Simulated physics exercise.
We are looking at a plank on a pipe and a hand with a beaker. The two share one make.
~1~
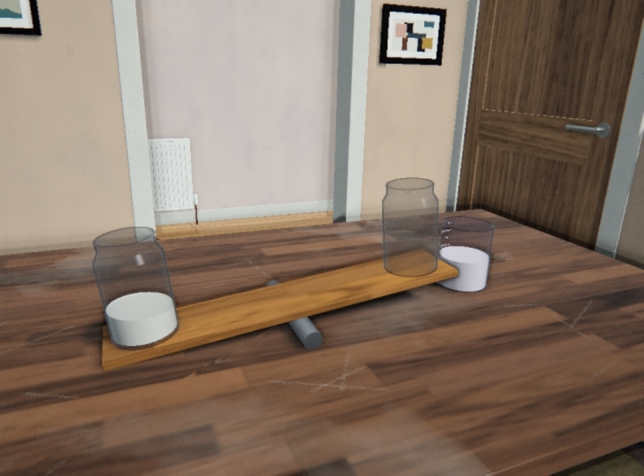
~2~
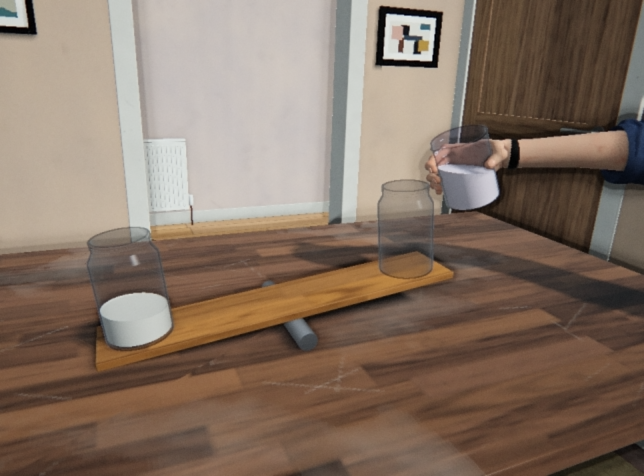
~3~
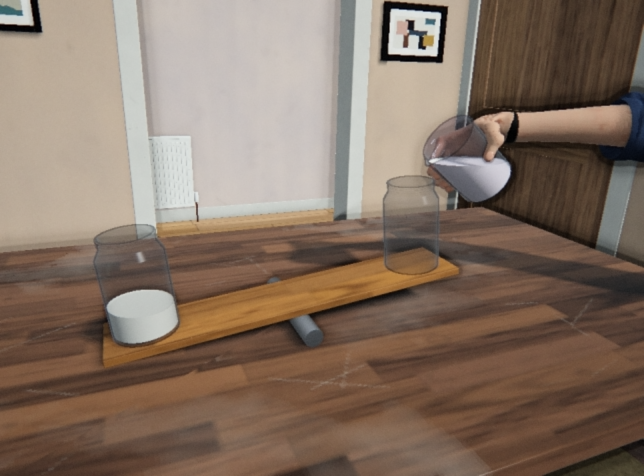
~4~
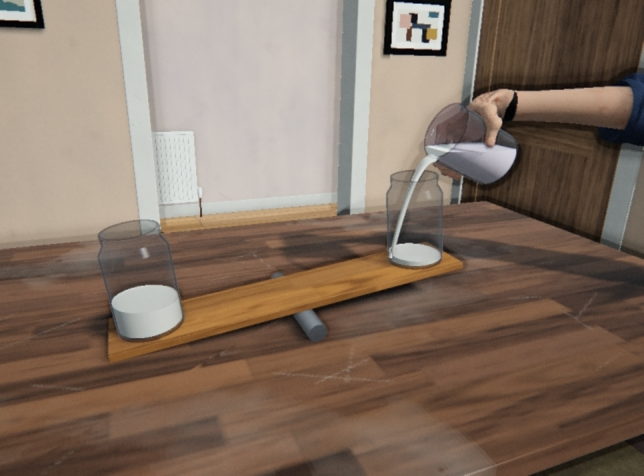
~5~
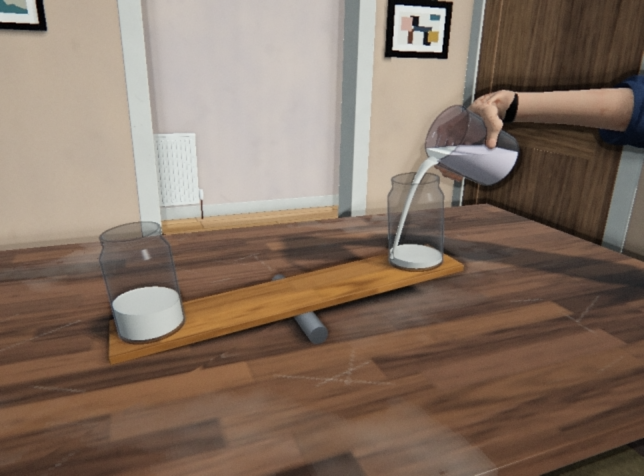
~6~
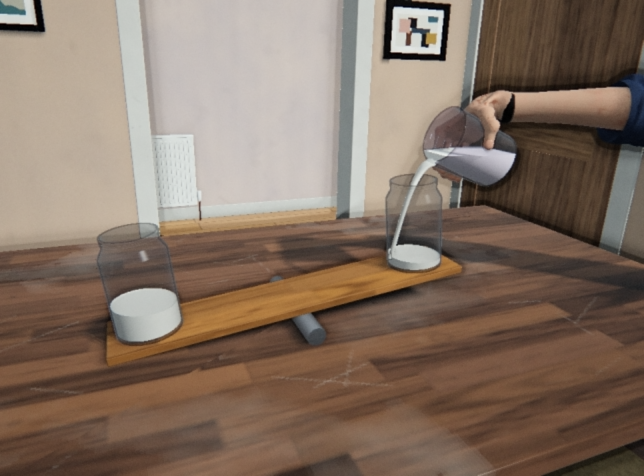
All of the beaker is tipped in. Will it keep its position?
No: It changes sides.
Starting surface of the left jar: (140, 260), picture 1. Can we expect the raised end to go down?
Result after the pour: It rests unchanged.
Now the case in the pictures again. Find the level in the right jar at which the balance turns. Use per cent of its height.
About 25 per cent.
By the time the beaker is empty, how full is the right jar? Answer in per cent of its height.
Level: Some 40 %.
A moment on, the right jar is about a quarter full; the plank leans as before.
Further on, the right jar is about a third full; the plank has swung over, and that end is down.
When it is over, the right jar is about half full; the plank has swung over, and that end is down.
